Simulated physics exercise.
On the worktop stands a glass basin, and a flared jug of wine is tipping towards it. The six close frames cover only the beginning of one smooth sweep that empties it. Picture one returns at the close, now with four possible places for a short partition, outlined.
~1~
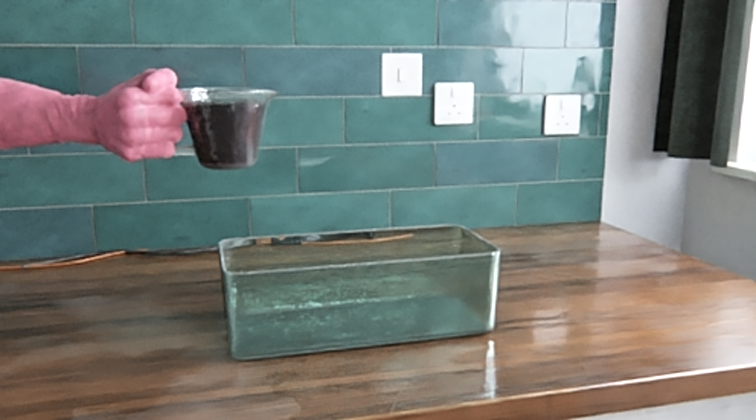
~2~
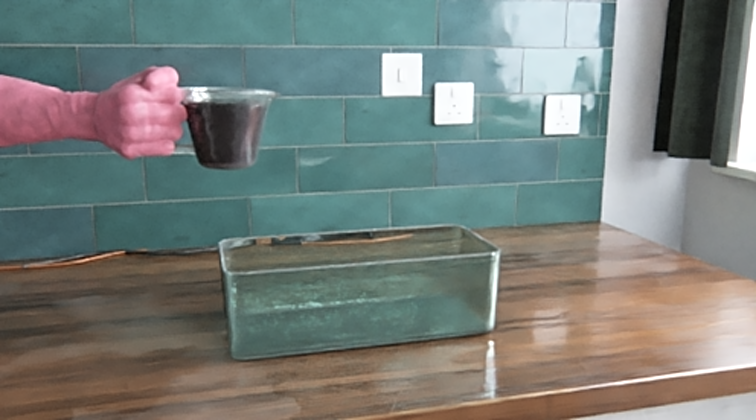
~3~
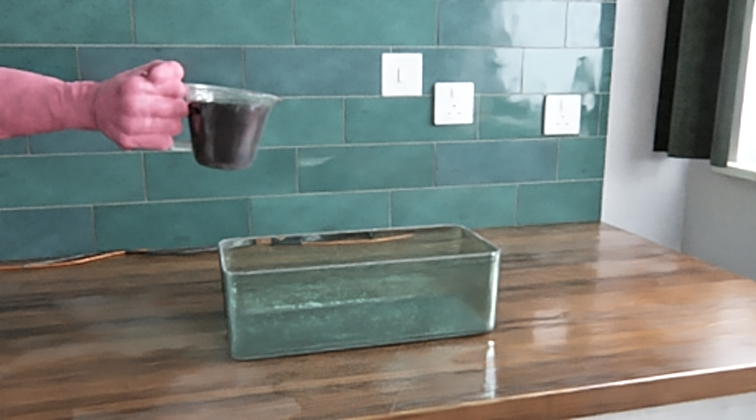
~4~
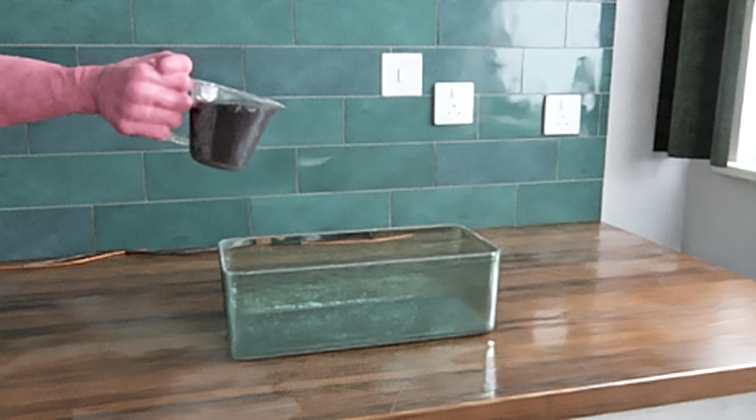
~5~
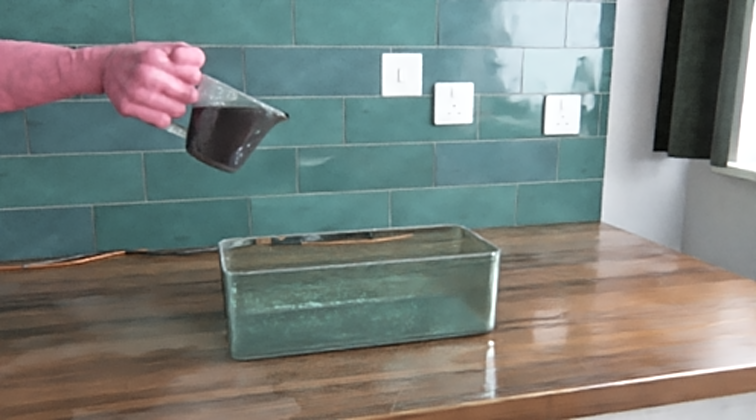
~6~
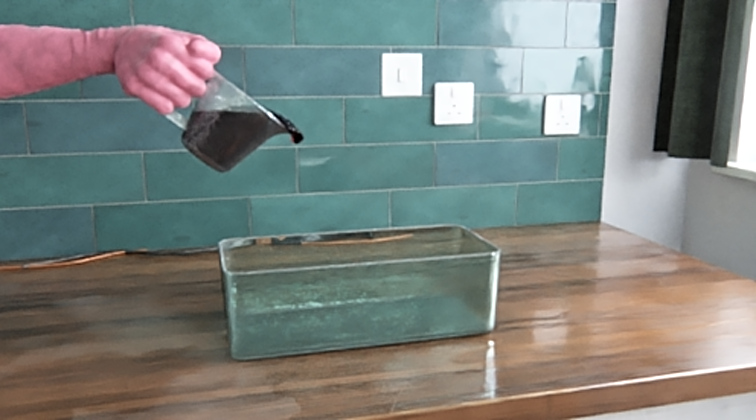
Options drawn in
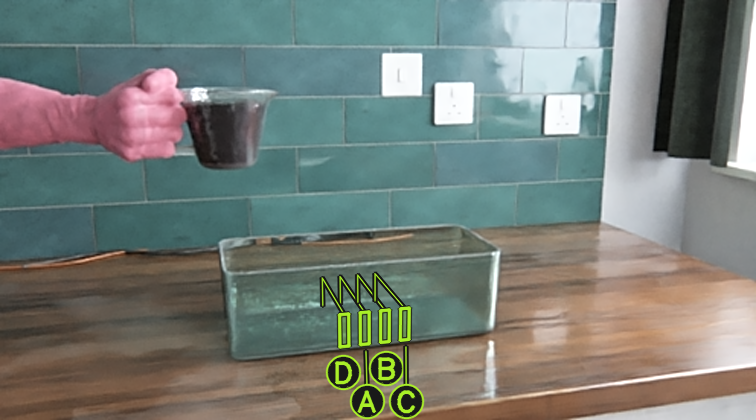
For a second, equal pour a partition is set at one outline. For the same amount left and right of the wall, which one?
D.
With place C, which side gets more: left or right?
More ends on the left.
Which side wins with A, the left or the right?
The left side.
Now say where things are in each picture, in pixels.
Upright, lip at (278, 92); basin from (230, 358) to (493, 330); nothing has left yet.
Upright, lip at (279, 94); nothing has left yet.
Tipped about 7°, lip at (282, 99); nothing has left yet.
Tipped about 16°, lip at (285, 107); nothing has left yet.
Tipped about 27°, lip at (288, 119); wine is over the lip, down to (288, 119).
Tipped about 39°, lip at (288, 132); wine is over the lip, down to (296, 141).
On the marked copy, A at (365, 350); B at (386, 348); C at (405, 346); D at (345, 353).
If A is chosen, about 86 % ends left of the wall and 10 % right of it; 4 % is lost outside.
If B is chosen, about 90 % ends left of the wall and 7 % right of it; 3 % is lost outside.
If C is chosen, about 92 % ends left of the wall and 6 % right of it.
If D is chosen, about 55 % ends left of the wall and 44 % right of it.
